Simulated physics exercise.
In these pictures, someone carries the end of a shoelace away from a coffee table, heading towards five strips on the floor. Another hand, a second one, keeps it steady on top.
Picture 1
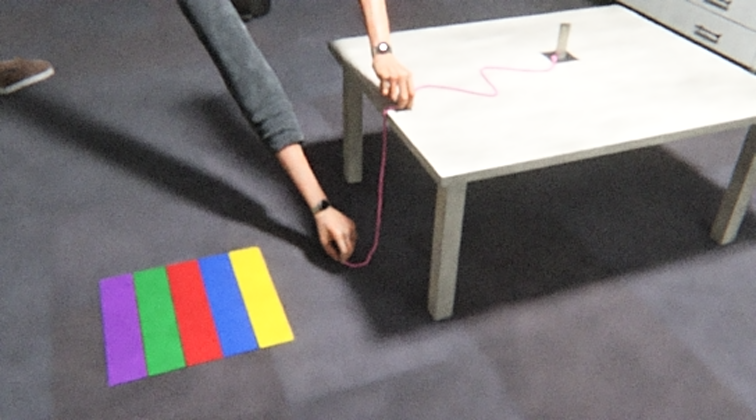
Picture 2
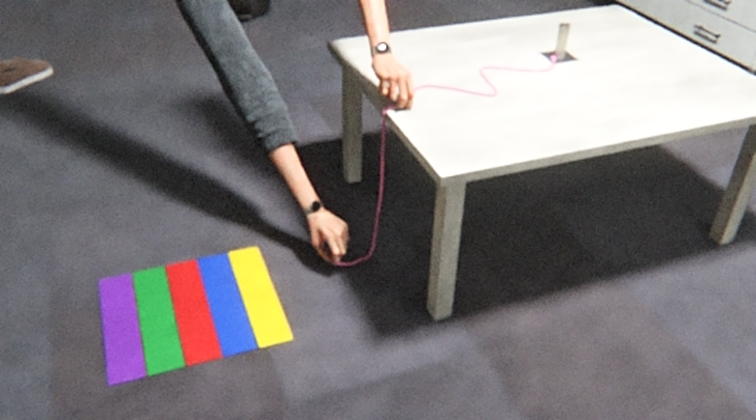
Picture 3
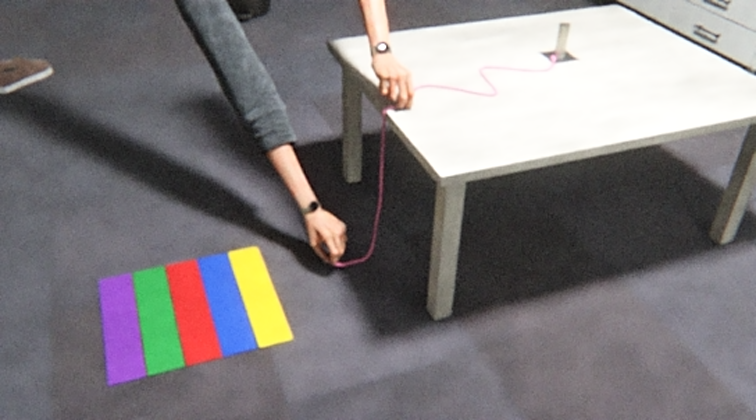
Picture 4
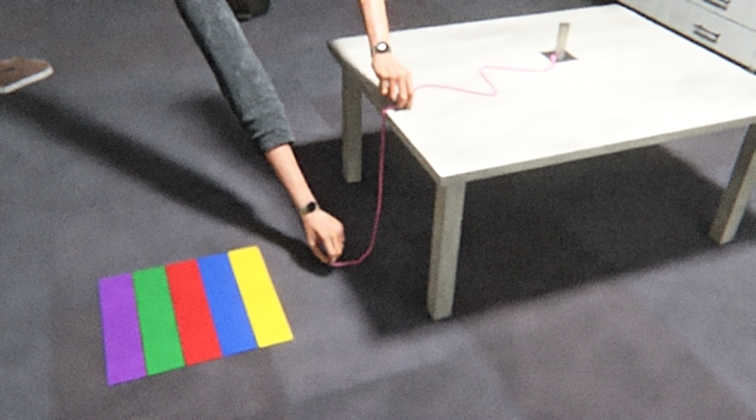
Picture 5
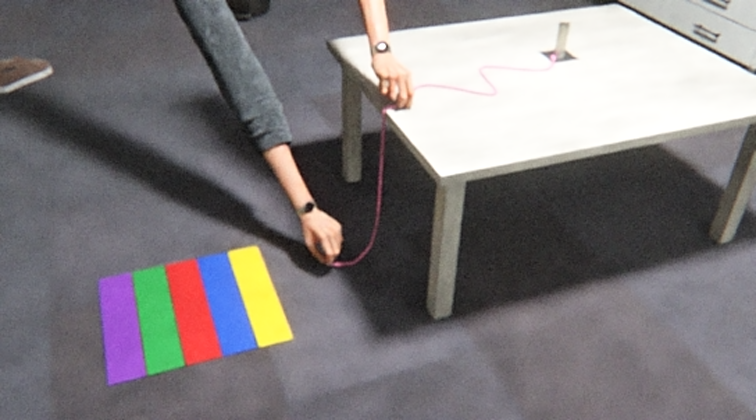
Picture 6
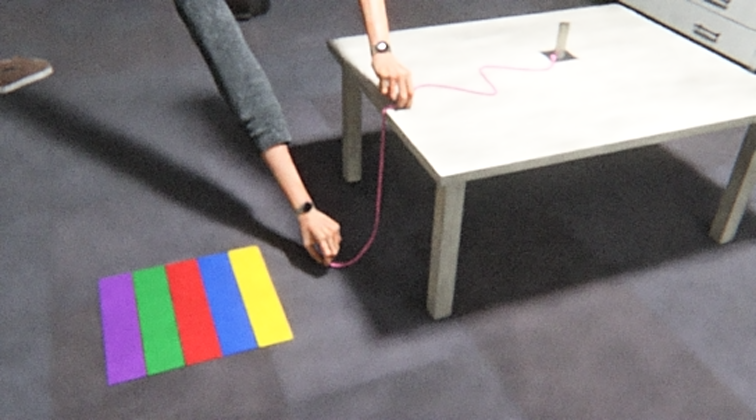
A hand draws a pink string's end slightly left beside a table, near five coloured strips.
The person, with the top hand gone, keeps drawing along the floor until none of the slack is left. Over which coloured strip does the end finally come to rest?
Over the purple strip.
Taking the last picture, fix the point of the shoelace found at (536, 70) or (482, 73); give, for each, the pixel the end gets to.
Approximately (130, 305), then (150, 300).
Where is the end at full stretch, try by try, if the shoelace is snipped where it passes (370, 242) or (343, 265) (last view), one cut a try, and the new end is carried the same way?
In order, around (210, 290) and (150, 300).
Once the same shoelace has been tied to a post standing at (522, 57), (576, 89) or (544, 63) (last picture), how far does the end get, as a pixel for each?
Try by try, around (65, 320), (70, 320) and (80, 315).
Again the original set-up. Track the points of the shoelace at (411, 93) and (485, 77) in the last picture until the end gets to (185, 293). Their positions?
They sit at (370, 145) and (453, 80), in that order.
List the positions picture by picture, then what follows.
In the first frame, end (340, 259); yellow (270, 324); blue (236, 333); red (200, 342); green (164, 351); purple (126, 360).
In the second frame, end (332, 261); shoelace through (545, 71) (482, 75) (461, 90) (407, 104) (382, 168) (375, 235).
In the third frame, end (330, 261).
In the fourth frame, end (328, 261); shoelace through (545, 70) (482, 74) (461, 90) (407, 103) (381, 168) (374, 235).
In the fifth frame, end (326, 261).
In the sixth frame, end (324, 262); shoelace through (545, 70) (482, 74) (461, 89) (407, 103) (381, 167) (374, 234).
Early on, end near (185, 293); over red.
Midway, end near (141, 303); over green.
At the end of the slack, end near (115, 309); over purple. The end stops over the purple strip.
